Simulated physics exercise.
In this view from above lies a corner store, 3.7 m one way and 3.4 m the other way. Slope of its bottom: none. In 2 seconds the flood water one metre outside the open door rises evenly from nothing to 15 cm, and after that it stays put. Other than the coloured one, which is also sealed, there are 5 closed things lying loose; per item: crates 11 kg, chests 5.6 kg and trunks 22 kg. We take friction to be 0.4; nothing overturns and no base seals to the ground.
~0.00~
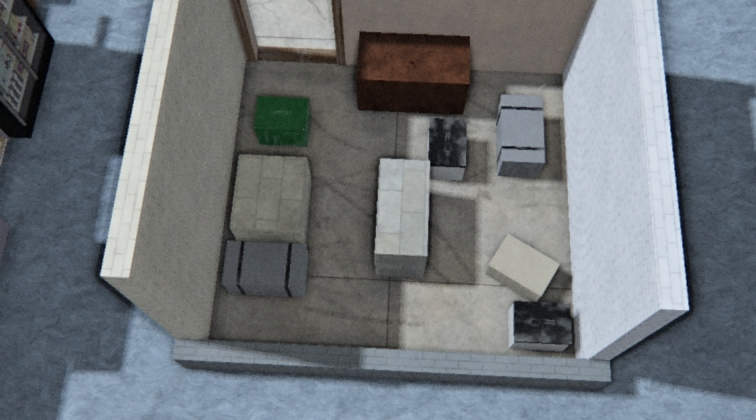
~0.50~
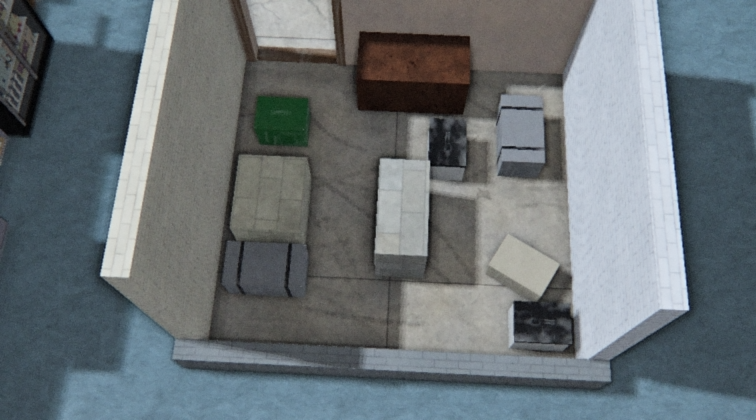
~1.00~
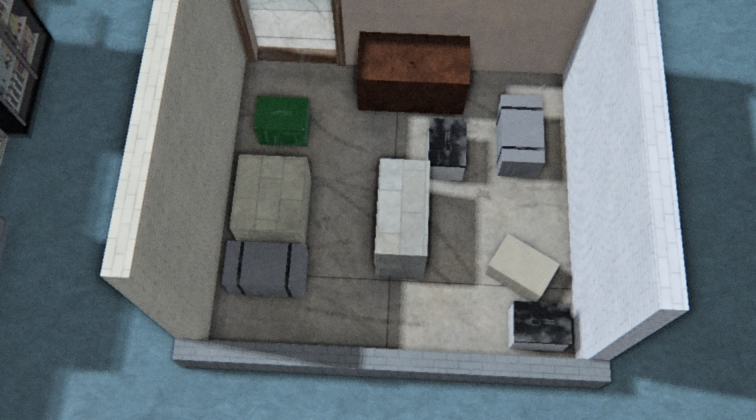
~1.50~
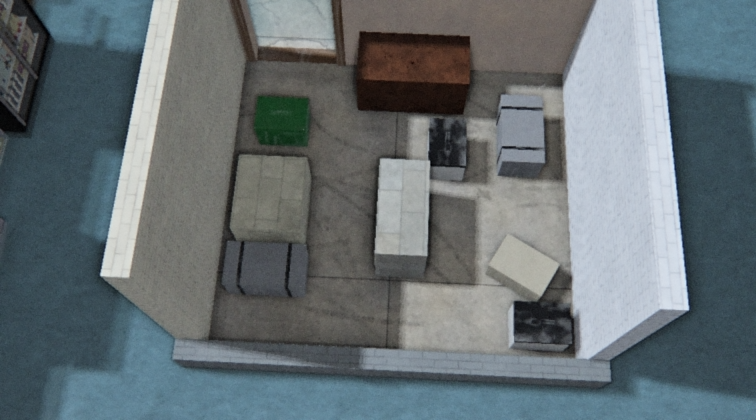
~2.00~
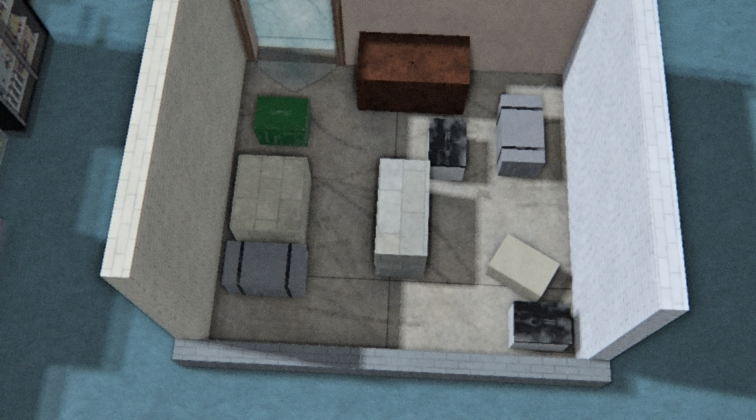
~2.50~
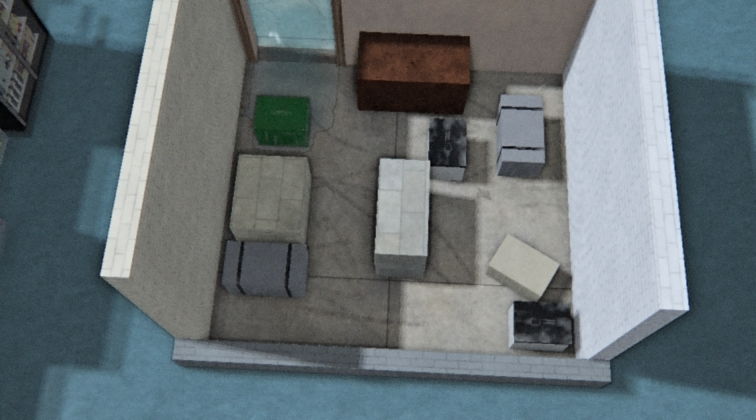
A small corner store with pale walls and an open top is seen from high above by a still camera. A green chest sits near the doorway at back left, a reddish-brown block stands against the back wall, and grey, cream and black-topped boxes lie around pale blocks. Bluish water spreads outside, then shows in the doorway and creeps thinly over the floor around the green chest, while nothing shifts.
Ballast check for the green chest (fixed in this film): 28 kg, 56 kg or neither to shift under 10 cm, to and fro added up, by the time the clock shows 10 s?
Most likely it will manage with only the heavier mass.
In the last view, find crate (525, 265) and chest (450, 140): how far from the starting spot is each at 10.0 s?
The first is 5 cm from its start, the second 40 cm.
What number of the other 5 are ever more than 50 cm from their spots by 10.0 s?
0 in all.
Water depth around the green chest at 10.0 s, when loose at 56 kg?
Roughly 8 cm.
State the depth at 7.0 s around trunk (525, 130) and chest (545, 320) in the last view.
Some 2 cm at the first, some 1 cm at the second.
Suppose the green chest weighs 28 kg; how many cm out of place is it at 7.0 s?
Around 40 centimetres out of place.
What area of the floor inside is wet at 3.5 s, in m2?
Roughly 2.5 m2 of it is wet.
After 3.5 s the green chest would be 15 cm from its start with 28 kg and 0 cm from its start with 56 kg; 7 cm of water round it then.
After 4.5 s the green chest would be 33 cm from its start with 28 kg and 0 cm from its start with 56 kg; 6 cm of water round it then.
After 7.0 s the green chest would be 35 cm from its start with 28 kg and 0 cm from its start with 56 kg; 7 cm of water round it then.
After 10.0 s the green chest would be 35 cm from its start with 28 kg and 0 cm from its start with 56 kg; 8 cm of water round it then.
